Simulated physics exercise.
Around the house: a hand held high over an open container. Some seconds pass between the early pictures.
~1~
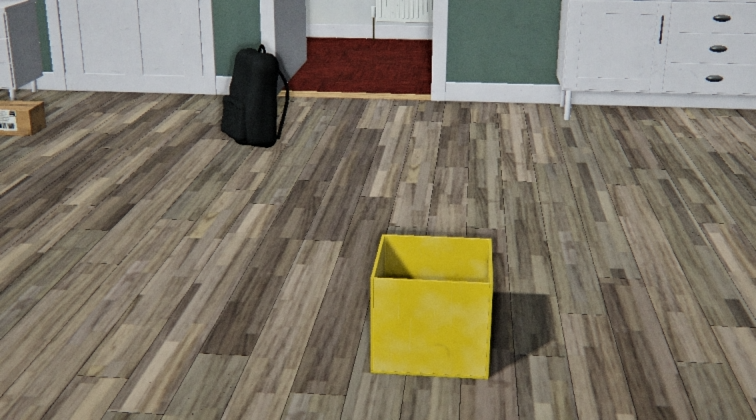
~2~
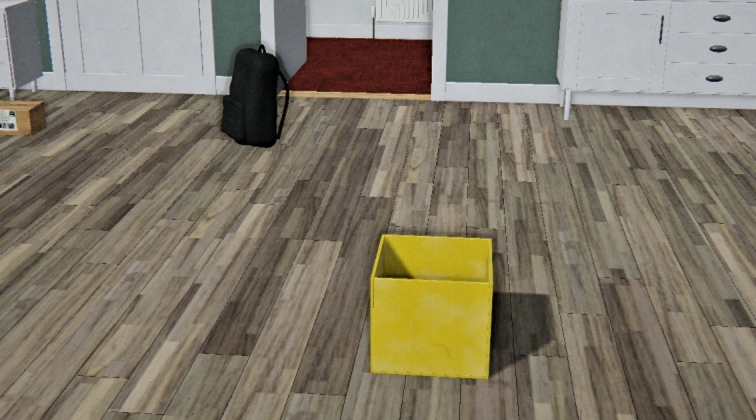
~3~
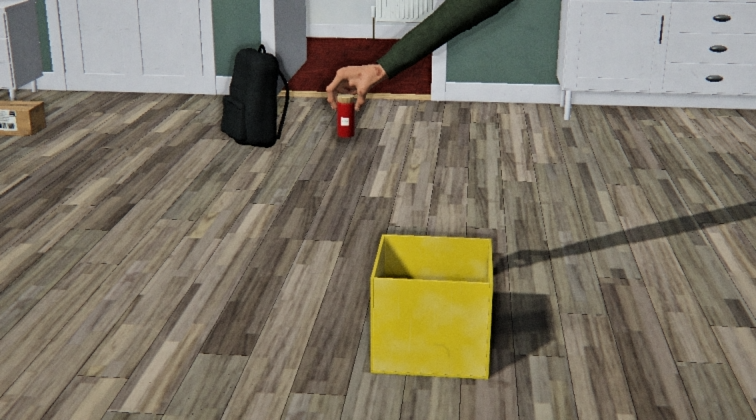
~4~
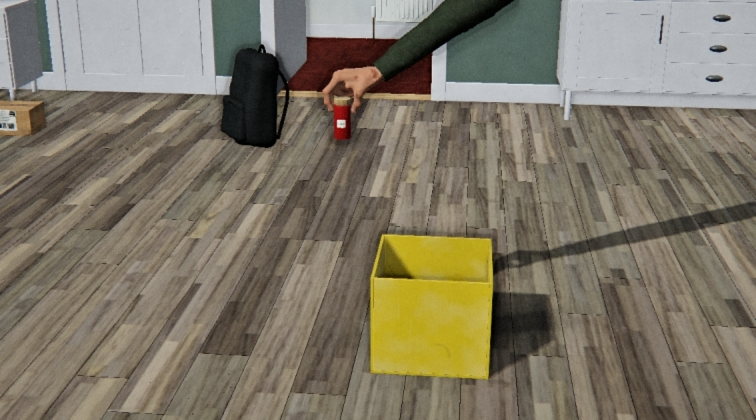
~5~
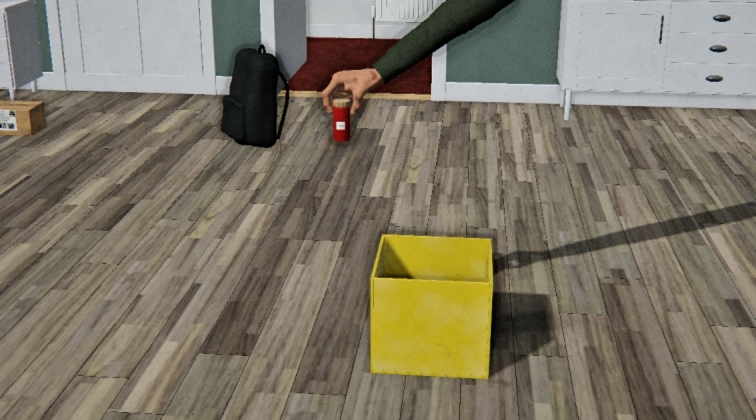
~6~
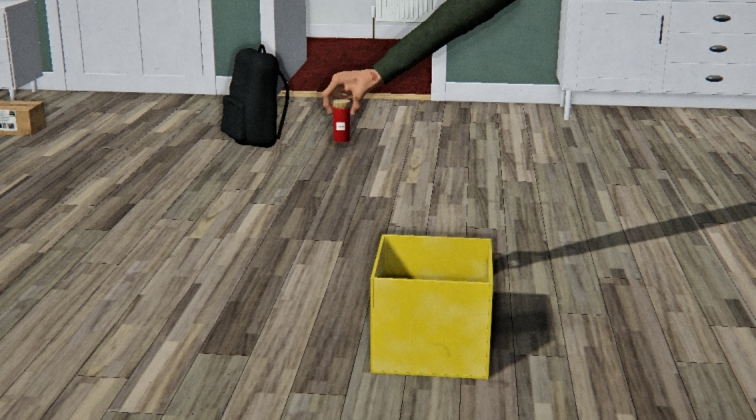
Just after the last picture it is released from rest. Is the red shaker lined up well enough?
The red shaker ends up outside.
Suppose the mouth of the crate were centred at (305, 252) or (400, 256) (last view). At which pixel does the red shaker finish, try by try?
It ends around (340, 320) and (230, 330).
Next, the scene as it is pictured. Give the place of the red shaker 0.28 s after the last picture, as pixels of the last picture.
At about (343, 224).
Then, 0.28 s later than the last frame, red shaker dropping near (343, 224).
When it is over, the red shaker misses, near (344, 327).
